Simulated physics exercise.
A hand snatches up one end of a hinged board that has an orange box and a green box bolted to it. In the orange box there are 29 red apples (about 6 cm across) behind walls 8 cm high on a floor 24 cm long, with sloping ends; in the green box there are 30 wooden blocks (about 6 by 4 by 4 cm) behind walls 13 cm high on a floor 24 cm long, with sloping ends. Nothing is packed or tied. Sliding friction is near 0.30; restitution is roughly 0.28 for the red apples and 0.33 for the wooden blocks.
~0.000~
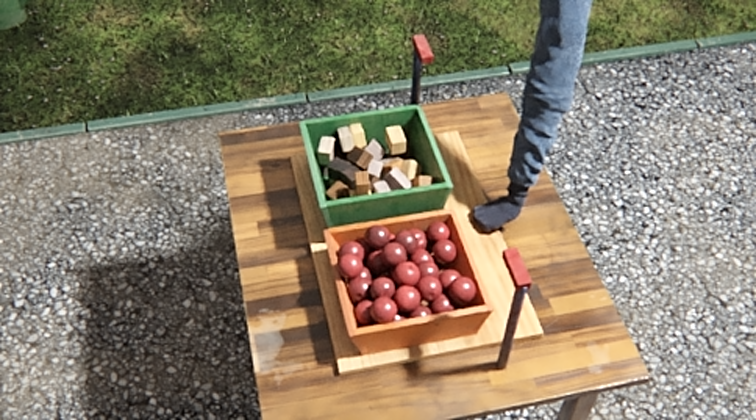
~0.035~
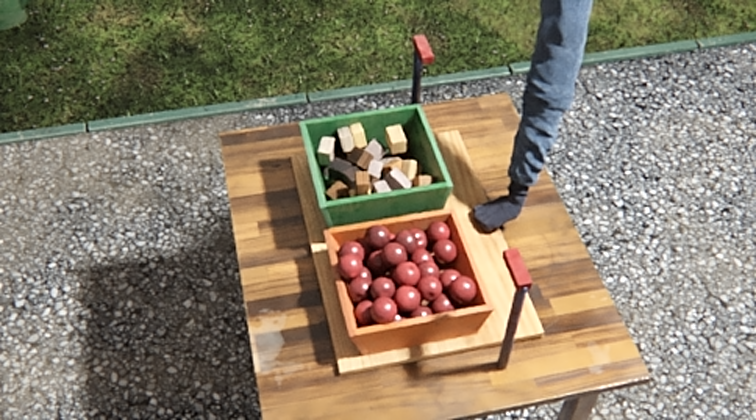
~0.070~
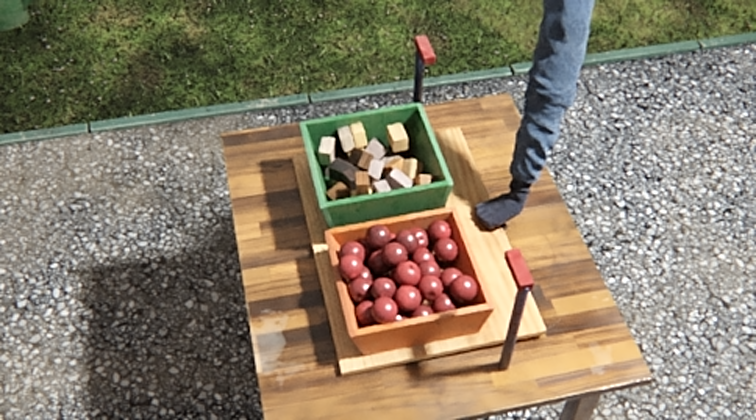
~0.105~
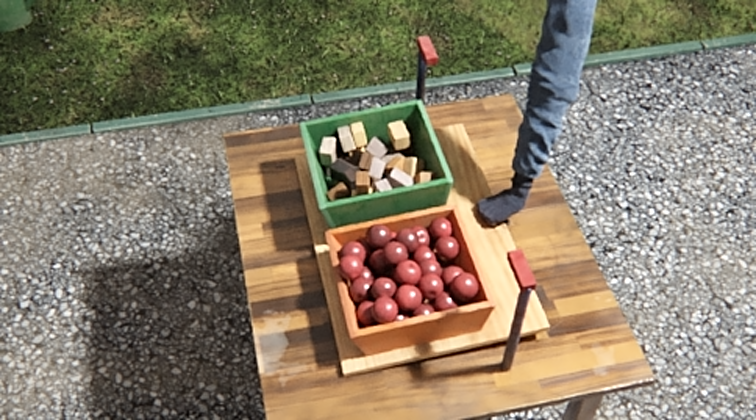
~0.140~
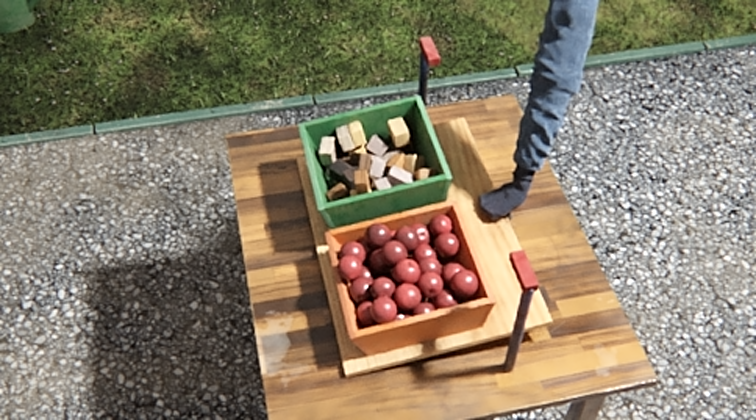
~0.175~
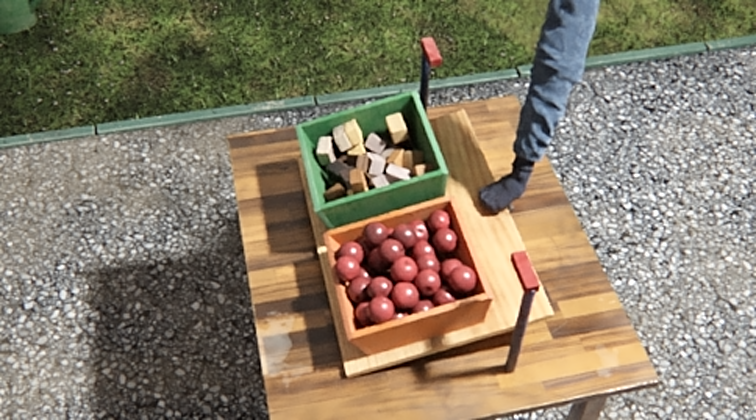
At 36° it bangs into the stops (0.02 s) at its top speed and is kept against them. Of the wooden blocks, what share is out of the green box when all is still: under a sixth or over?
Under a sixth of the wooden blocks leave the green box.
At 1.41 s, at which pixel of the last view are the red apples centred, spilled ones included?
Near (335, 279).
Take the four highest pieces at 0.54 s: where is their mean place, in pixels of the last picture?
Around (334, 179).
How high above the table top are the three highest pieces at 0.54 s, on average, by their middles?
Roughly 24 cm.
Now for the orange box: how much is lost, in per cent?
Lost: Orange box 40 per cent.
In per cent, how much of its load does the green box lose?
About 5 per cent.
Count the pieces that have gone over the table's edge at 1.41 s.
About 10.
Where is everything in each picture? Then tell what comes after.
In the first frame (we follow the rim corner now nearest the camera; the camera pans a little), green box at (325, 204); orange box at (355, 332); tilt 0°; nothing out yet.
Green box at (325, 204); orange box at (355, 332); tilt 0°, in the second frame.
Green box at (325, 205); orange box at (355, 333); tilt 2°, in the third frame.
Green box at (325, 205); orange box at (356, 334); tilt 4°, in the fourth frame.
Green box at (323, 206); orange box at (355, 334); tilt 7°, in the fifth frame.
Green box at (320, 207); orange box at (353, 335); tilt 11°; nothing out yet, in the sixth frame.
After 0.30 s, the lift is arrested.
After 0.40 s, tilt 36°; 0 of 29 out of the orange box and 0 of 30 out of the green box.
After 0.54 s, tilt 36°; 7 of 29 out of the orange box and 1 of 30 out of the green box.
After 0.80 s, tilt 36°; 11 of 29 out of the orange box and 2 of 30 out of the green box.
Outcome (at 1.41 s), 11 of 29 out of the orange box and 2 of 30 out of the green box. Asked share, 2 of 30, 7 per cent.
